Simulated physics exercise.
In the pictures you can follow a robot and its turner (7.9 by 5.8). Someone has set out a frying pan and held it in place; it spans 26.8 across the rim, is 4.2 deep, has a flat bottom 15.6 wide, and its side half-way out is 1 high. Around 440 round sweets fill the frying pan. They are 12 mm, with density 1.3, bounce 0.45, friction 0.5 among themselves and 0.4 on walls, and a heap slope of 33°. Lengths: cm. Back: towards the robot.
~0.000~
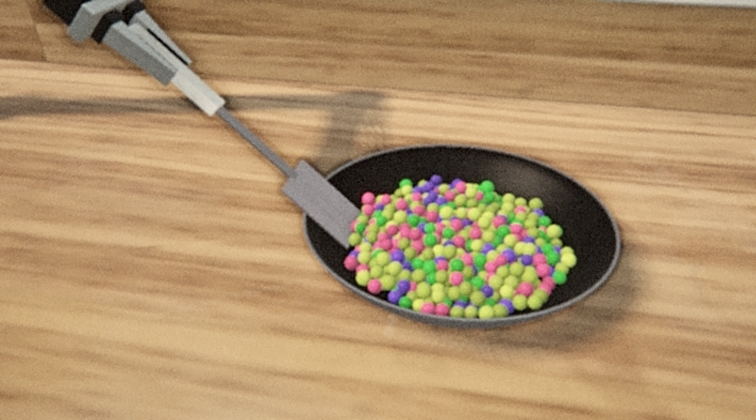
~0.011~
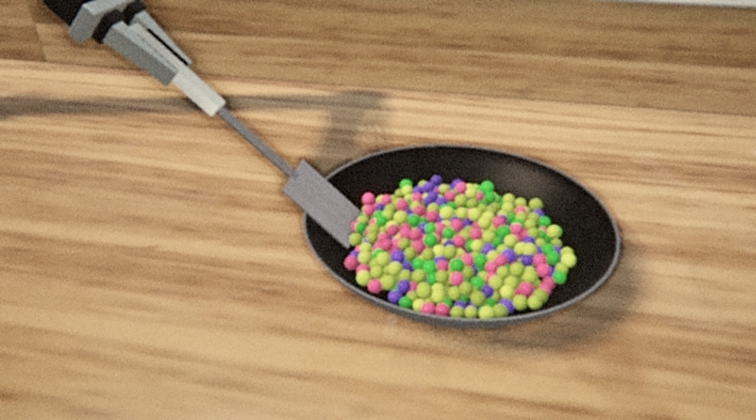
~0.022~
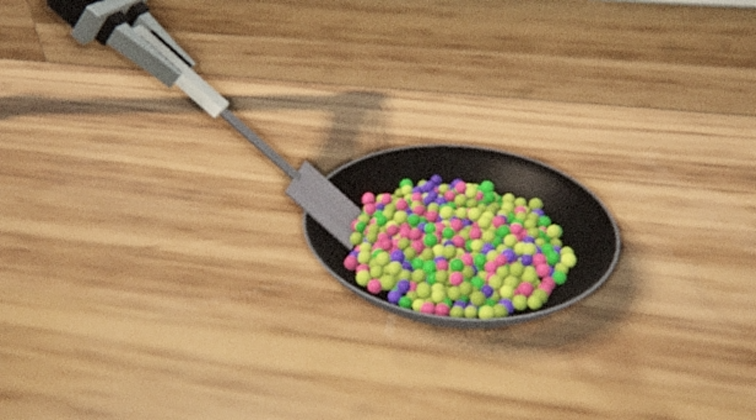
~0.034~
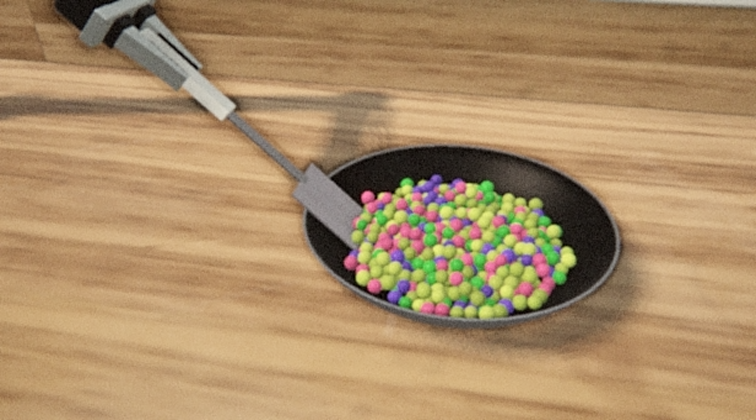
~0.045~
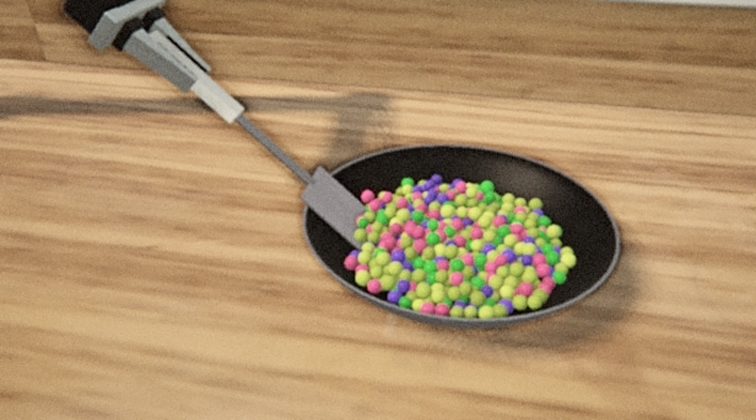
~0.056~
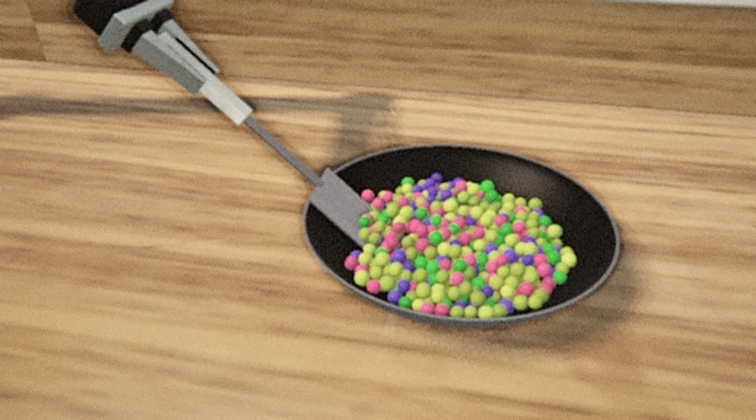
A gray turner held by a robot gripper starts at the left rim of a black frying pan filled with small pink, green, yellow and purple balls. It slides slowly a short way right and slightly down, its blade edging further into the pan, while the heaped balls barely shift.
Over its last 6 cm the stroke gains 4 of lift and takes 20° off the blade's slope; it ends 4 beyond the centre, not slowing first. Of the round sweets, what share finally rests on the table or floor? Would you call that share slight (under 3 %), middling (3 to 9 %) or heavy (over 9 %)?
It is slight.
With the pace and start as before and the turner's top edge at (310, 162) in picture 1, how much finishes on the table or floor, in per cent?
0 percent or so.
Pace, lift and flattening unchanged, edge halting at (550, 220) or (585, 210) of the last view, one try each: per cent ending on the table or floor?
Estimates, in order: 5 % and 20 %.
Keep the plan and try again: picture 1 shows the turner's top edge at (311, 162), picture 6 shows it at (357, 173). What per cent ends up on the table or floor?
Off the vessel, on the table or floor: Some 5 percent.
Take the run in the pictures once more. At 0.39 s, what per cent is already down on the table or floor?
Some 0 per cent of the load.
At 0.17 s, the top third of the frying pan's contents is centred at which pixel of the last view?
It is centred at about (478, 232).
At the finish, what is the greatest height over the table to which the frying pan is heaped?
It reaches about 5.0 cm.
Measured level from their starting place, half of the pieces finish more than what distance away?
About 2 cm.
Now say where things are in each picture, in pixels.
In the first frame, the turner top edge at (292, 174), sloping 43°; upper third of the load around (451, 232), from x 350 to 570, top at y 180; 437 in the frying pan.
In the second frame, the turner top edge at (292, 175), sloping 43°; upper third of the load around (450, 232), from x 350 to 570, top at y 180.
In the third frame, the turner top edge at (295, 176), sloping 43°; upper third of the load around (450, 232), from x 350 to 570, top at y 180.
In the fourth frame, the turner top edge at (302, 179), sloping 43°; upper third of the load around (447, 232), from x 350 to 570, top at y 180.
In the fifth frame, the turner top edge at (310, 181), sloping 43°; upper third of the load around (442, 228), from x 350 to 570, top at y 180.
In the sixth frame, the turner top edge at (318, 183), sloping 43°; upper third of the load around (445, 227), from x 350 to 570, top at y 180; 437 in the frying pan.
After 0.11 s, sloping 43°, highest piece 5 above the table; 437 in the frying pan.
After 0.17 s, sloping 34°, highest piece 6 above the table; 437 in the frying pan.
After 0.39 s, sloping 23°, highest piece 5 above the table; 437 in the frying pan.
After 1.44 s, sloping 23°, highest piece 4 above the table; 437 in the frying pan.
In the end, 437 in the frying pan. That is 0 % on the table or floor.
